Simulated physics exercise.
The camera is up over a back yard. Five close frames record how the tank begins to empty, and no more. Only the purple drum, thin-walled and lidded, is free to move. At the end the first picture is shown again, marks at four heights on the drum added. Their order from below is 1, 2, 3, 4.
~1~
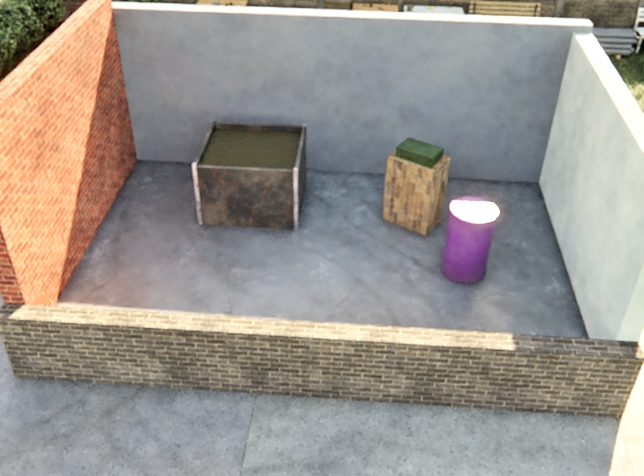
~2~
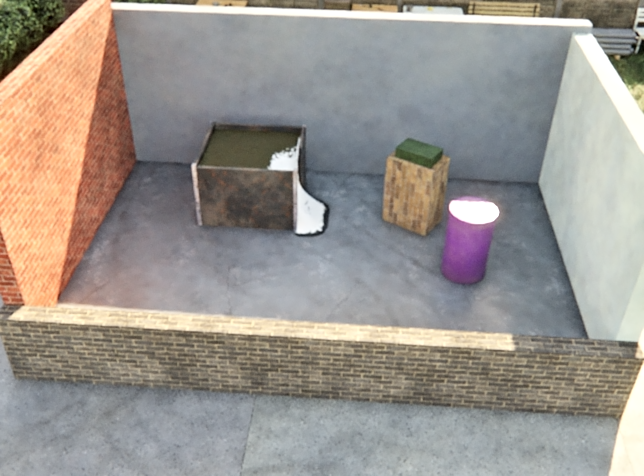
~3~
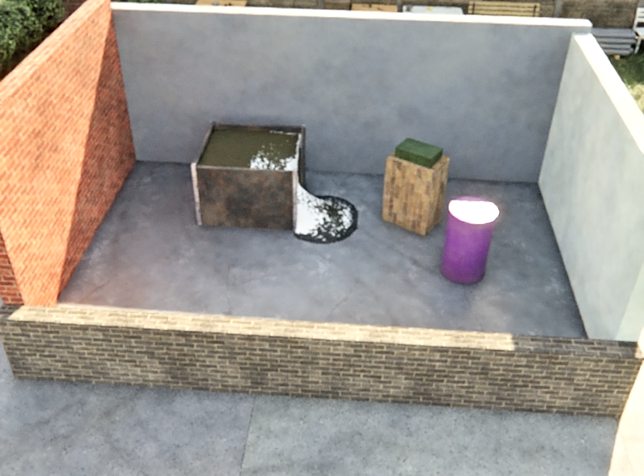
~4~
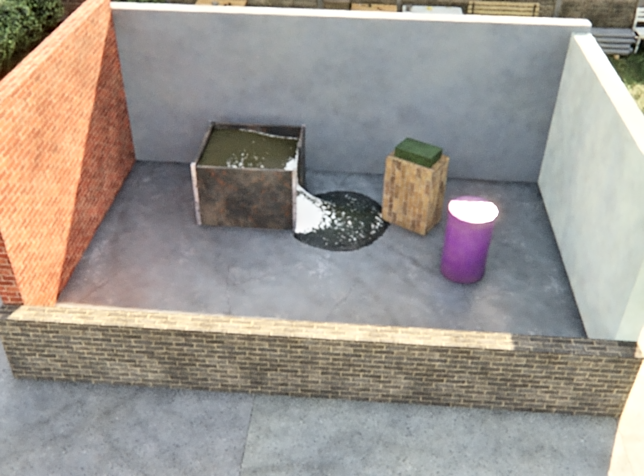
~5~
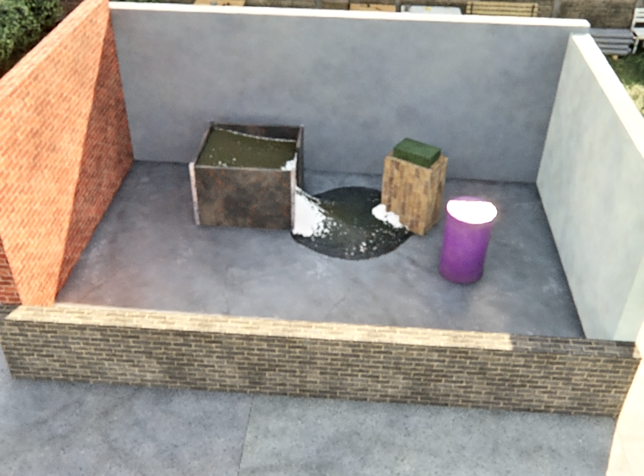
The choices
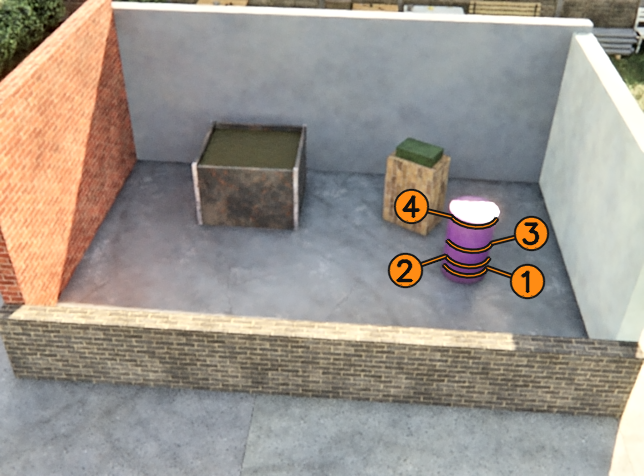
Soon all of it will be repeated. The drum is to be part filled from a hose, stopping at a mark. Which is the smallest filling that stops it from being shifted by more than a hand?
Use mark 3.
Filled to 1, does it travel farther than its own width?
Yes.
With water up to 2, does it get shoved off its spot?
Yes, it does.
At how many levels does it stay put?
Two of them.
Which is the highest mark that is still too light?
The answer is 2.
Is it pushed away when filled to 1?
Yes, that goes wrong.
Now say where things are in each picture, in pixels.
The first picture shows lid of the purple drum at (473, 209); tank full, its middle at (252, 150).
In the second picture, 1 % of the ground under water, its edge towards the drum at (314, 230).
In the third picture, 3 % of the ground under water, its edge towards the drum at (341, 236).
In the fourth picture, 6 % of the ground under water, its edge towards the drum at (369, 237).
The fifth picture shows lid of the purple drum at (471, 209); 9 % of the ground under water, its edge towards the drum at (401, 236).
In orange, 1 at (467, 275); 2 at (468, 266); 3 at (471, 251); 4 at (475, 226); from the bottom up 1, 2, 3, 4.
For mark 1, it is pushed about 3 times its own width away.
For mark 2, it is pushed about its own width away.
For mark 3, it shifts by a finger or two and stays.
For mark 4, it does not move.
